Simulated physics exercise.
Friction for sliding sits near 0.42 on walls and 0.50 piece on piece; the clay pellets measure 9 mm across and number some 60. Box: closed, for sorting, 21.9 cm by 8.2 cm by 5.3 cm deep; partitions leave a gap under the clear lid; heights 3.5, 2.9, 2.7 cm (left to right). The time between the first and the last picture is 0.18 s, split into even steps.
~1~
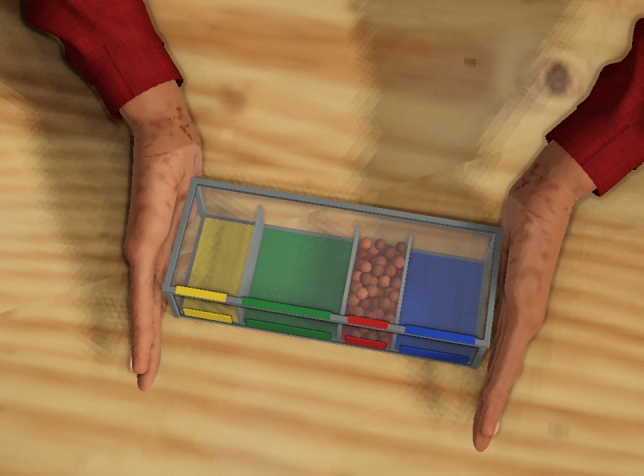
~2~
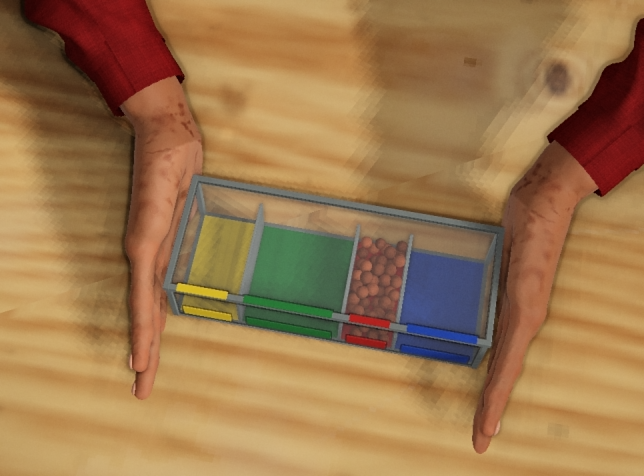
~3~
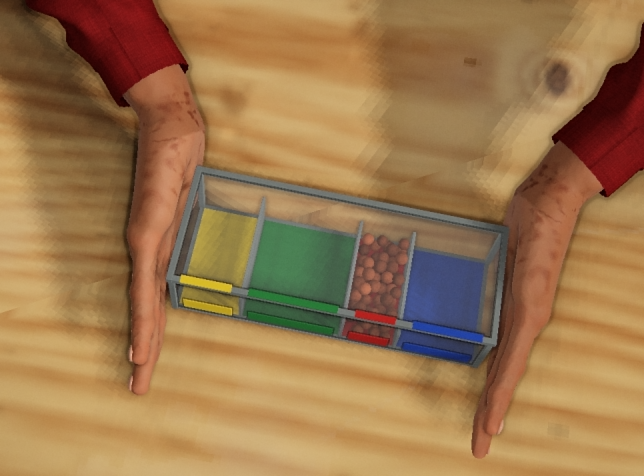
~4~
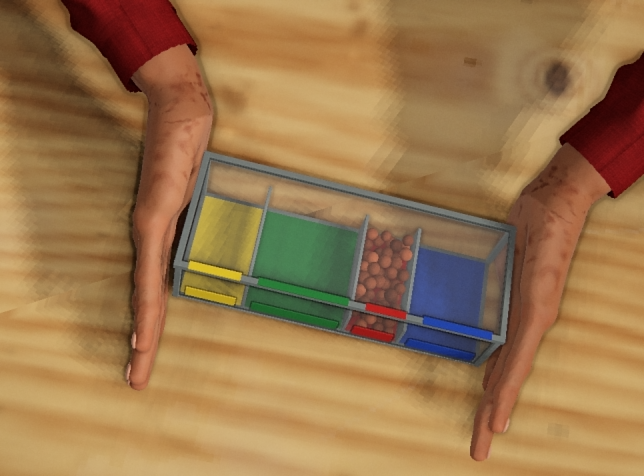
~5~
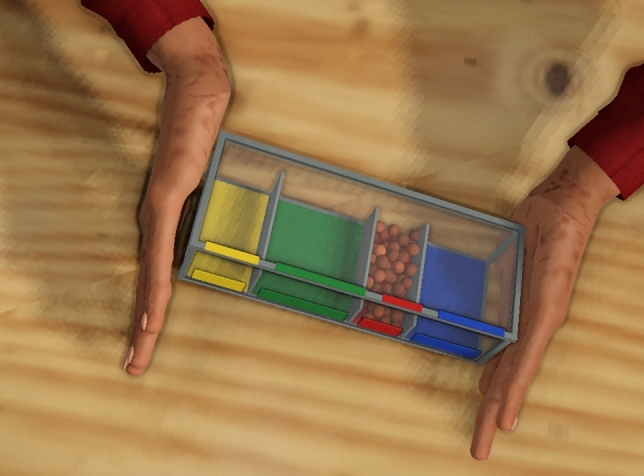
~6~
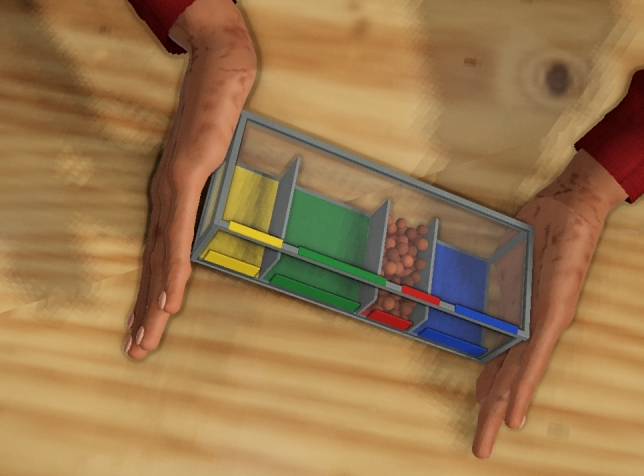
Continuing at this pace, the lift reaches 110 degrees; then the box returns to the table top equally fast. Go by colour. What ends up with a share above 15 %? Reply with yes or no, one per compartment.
Red no, blue yes, green no, yellow no.
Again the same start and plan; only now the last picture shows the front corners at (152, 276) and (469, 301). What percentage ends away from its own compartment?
I'd put it at about 95 per cent.
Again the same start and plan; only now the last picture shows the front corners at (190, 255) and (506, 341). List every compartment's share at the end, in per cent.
In the end red holds 0 %, blue holds 100 %, green holds 0 % and yellow holds 0 %.
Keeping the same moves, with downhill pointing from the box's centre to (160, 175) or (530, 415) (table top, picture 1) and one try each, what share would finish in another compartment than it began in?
100 and 95 %.
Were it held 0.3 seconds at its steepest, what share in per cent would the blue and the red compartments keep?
In per cent: Blue 100; red 0.
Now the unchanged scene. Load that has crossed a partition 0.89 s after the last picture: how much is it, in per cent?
Roughly 95 per cent.
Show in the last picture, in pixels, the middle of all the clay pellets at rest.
My guess is close to (462, 281).
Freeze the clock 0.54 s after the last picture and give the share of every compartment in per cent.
Red = 55, blue = 45, green = 0, yellow = 0 (percent).
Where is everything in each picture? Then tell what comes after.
In the first frame, box tilt 0 degrees, front corners at (169, 287) and (484, 341); red 100 %.
In the second frame, box tilt 1 degrees, front corners at (170, 285) and (485, 341).
In the third frame, box tilt 4 degrees, front corners at (173, 276) and (491, 339), lowest corner right back.
In the fourth frame, box tilt 10 degrees, front corners at (181, 262) and (499, 337), lowest corner right back.
In the fifth frame, box tilt 17 degrees, front corners at (197, 242) and (511, 335), lowest corner right back.
In the sixth frame, box tilt 24 degrees, front corners at (220, 221) and (522, 333), lowest corner right back; red 100 %.
Then, 0.54 s after the last picture, tilt 109 degrees; red 55 %, blue 45 %.
Then, 0.89 s after the last picture, tilt 47 degrees; red 5 %, blue 95 %.
Then, 1.34 s after the last picture, tilt 0 degrees; red 5 %, blue 95 %.
In the end, red 5 %, blue 95 %, green 0 %, yellow 0 %.
